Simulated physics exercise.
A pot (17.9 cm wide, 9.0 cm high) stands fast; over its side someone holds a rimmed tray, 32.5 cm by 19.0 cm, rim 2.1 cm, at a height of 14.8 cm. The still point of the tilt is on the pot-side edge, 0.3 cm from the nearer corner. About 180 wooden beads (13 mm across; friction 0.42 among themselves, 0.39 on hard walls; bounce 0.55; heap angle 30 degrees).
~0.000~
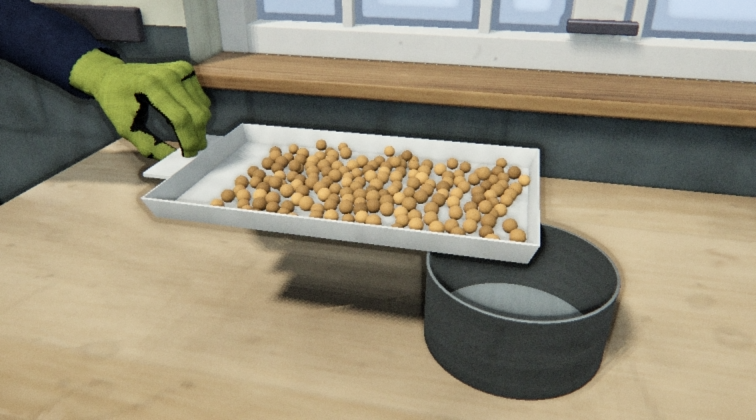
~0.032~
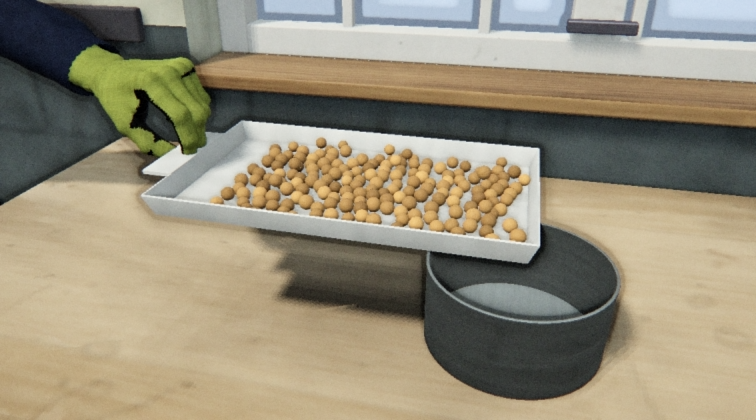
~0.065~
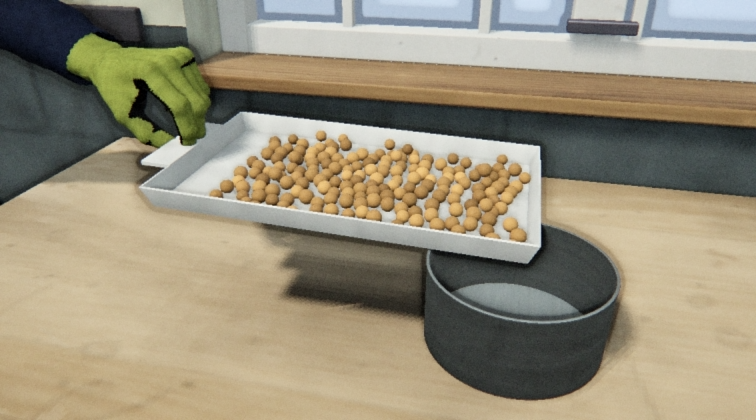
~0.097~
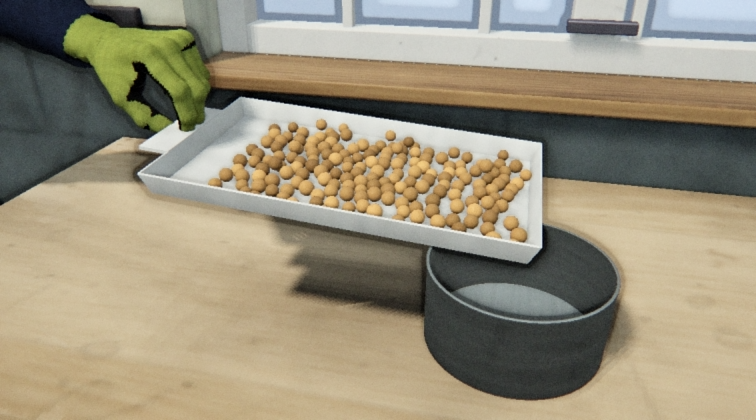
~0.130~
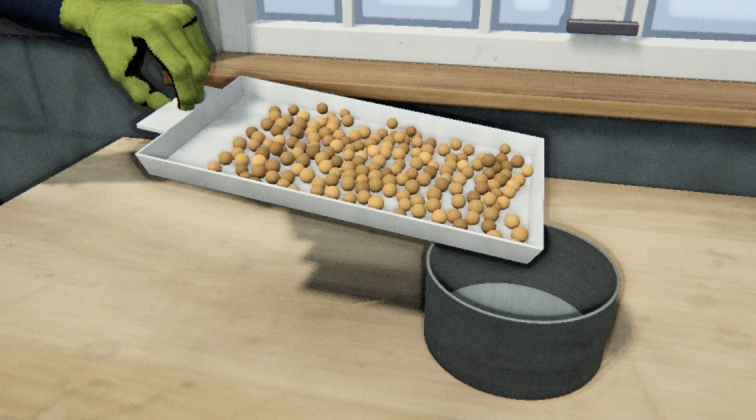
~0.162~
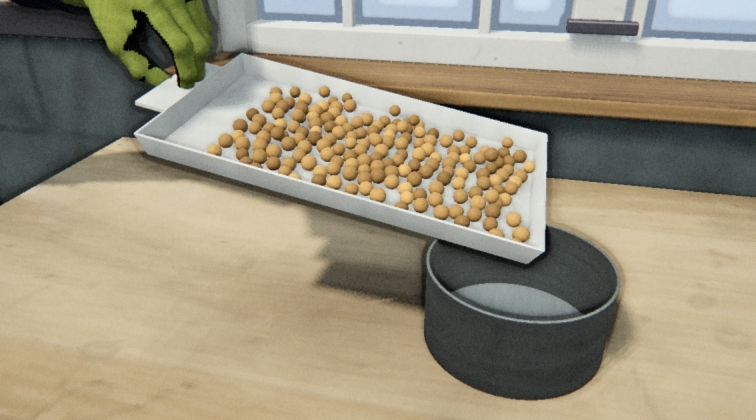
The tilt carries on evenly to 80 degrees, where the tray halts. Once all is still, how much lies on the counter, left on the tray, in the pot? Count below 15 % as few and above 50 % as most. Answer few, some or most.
Counter most, tray few, pot few.
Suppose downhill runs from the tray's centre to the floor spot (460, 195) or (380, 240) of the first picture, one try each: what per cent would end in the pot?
Some 60 and 0 per cent.
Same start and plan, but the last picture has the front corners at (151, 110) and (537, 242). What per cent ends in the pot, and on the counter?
Pot 35, counter 65.
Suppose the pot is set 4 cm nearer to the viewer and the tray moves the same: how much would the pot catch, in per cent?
In that case some 30 per cent.
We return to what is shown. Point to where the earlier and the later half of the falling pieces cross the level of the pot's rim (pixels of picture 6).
First near (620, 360), later near (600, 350).
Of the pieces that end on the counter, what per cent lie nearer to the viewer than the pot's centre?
Roughly 100 per cent.
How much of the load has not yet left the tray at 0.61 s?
Roughly 95 per cent.
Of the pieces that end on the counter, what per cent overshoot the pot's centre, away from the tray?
Some 90 per cent.
After 0.43 s, tilt 46 degrees; the tray holds 100 %, the pot 0 %.
After 0.61 s, tilt 69 degrees; the tray holds 95 %, the pot 0 %.
After 0.91 s, tilt 80 degrees; the tray holds 10 %, the pot 0 %.
At rest (2.1 s), counter 95 %, tray 0 %, pot 5 %.
